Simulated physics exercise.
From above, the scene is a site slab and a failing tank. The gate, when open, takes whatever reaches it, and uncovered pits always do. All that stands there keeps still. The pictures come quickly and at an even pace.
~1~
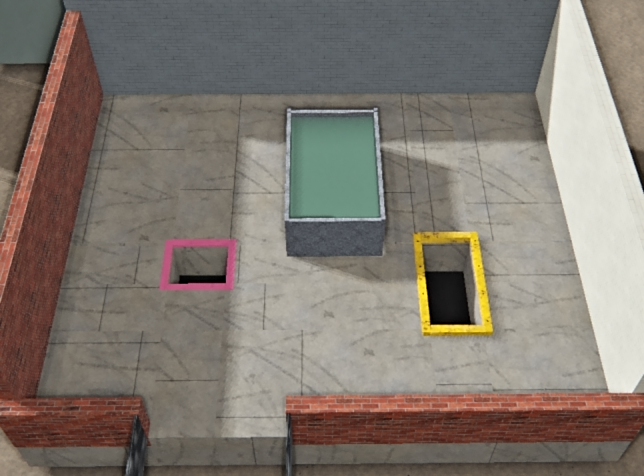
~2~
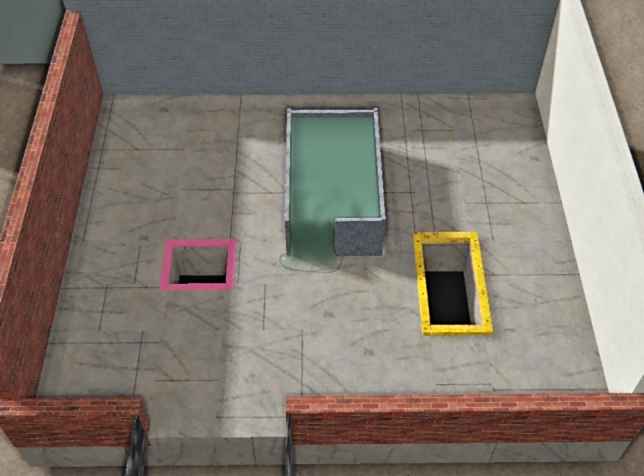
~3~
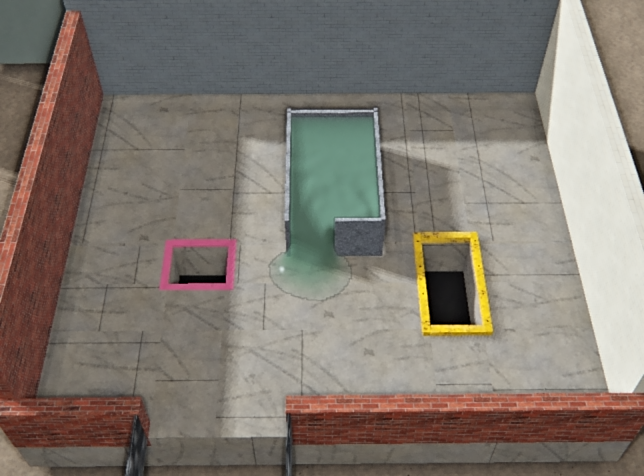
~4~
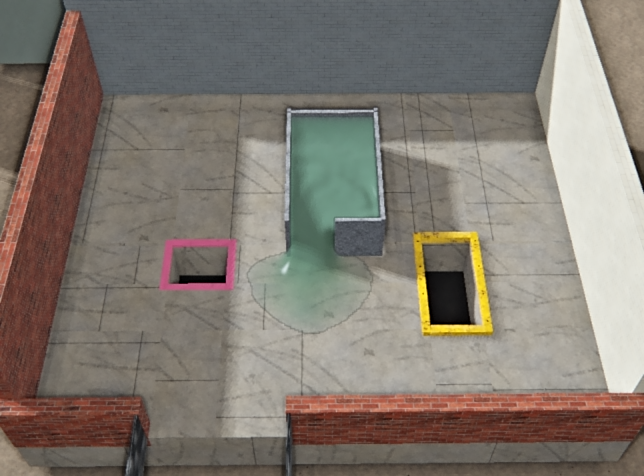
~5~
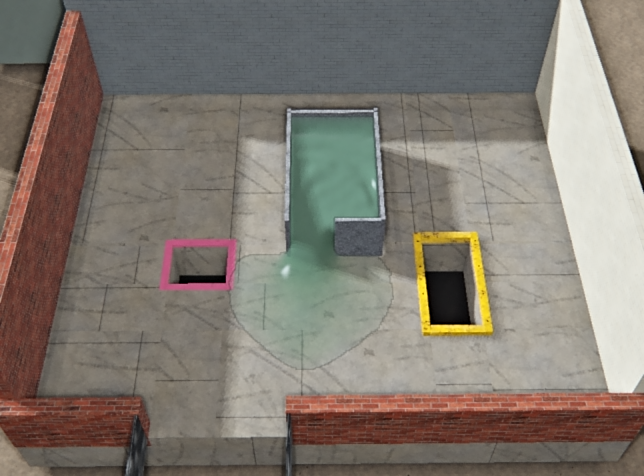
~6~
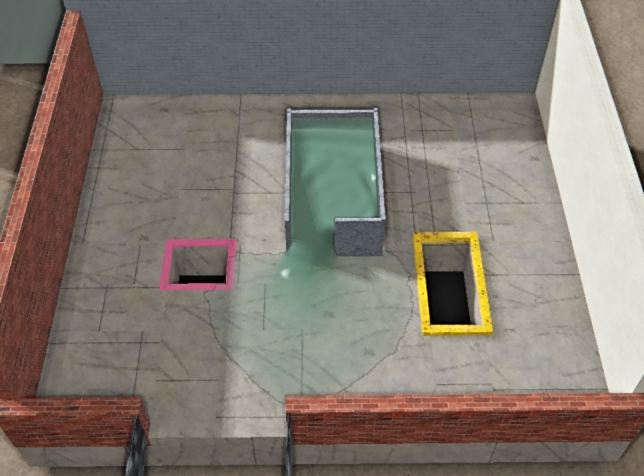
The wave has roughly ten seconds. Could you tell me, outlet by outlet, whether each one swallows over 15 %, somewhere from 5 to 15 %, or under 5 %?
One by one: The gate soaks up a great deal - past fifteen per cent; the yellow pit soaks up scarcely any - beneath five per cent; the pink pit soaks up scarcely any - beneath five per cent.
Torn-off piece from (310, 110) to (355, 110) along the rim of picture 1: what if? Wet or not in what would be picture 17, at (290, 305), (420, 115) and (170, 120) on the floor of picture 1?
Unsoaked, then soaked, then soaked.
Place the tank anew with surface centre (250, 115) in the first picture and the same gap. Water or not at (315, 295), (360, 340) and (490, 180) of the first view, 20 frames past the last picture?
Spot 1 wetted, spot 2 wetted, and spot 3 unwetted.
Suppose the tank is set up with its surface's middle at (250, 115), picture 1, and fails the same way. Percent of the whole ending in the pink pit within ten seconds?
The pink pit gets 45 per cent.
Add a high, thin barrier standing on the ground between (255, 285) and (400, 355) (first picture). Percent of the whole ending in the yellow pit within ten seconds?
Yellow: 25 %.
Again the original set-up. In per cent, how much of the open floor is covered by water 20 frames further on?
Close to 35 percent, by my reckoning.
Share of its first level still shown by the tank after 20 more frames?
My best guess is about 44 per cent.
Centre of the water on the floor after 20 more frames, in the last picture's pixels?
I'd place it roughly at (334, 273).
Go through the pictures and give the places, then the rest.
In the first picture, the open tank at (334, 166) is whole and still.
In the second picture, the front is at (283, 257), out from the gap at (312, 243).
In the third picture, the front is at (325, 294), out from the gap at (312, 244).
In the fourth picture, water pours out at (312, 244) and has run to (302, 327).
In the fifth picture, the front is at (298, 363), out from the gap at (312, 244).
In the sixth picture, the front is at a hidden place, out from the gap at (312, 244).
A moment on, water covers 25 % of the floor; the gate 2 %, the yellow pit 0 %, the pink pit 0 %.
Next, water covers 30 % of the floor; the gate 8 %, the yellow pit 0 %, the pink pit 0 %.
Then, water covers 35 % of the floor; the gate 16 %, the yellow pit 0 %, the pink pit 1 %.
Later, water covers 60 % of the floor; the gate 26 %, the yellow pit 0 %, the pink pit 1 %.
In the end, water covers 70 % of the floor; the gate 34 %, the yellow pit 0 %, the pink pit 2 %.
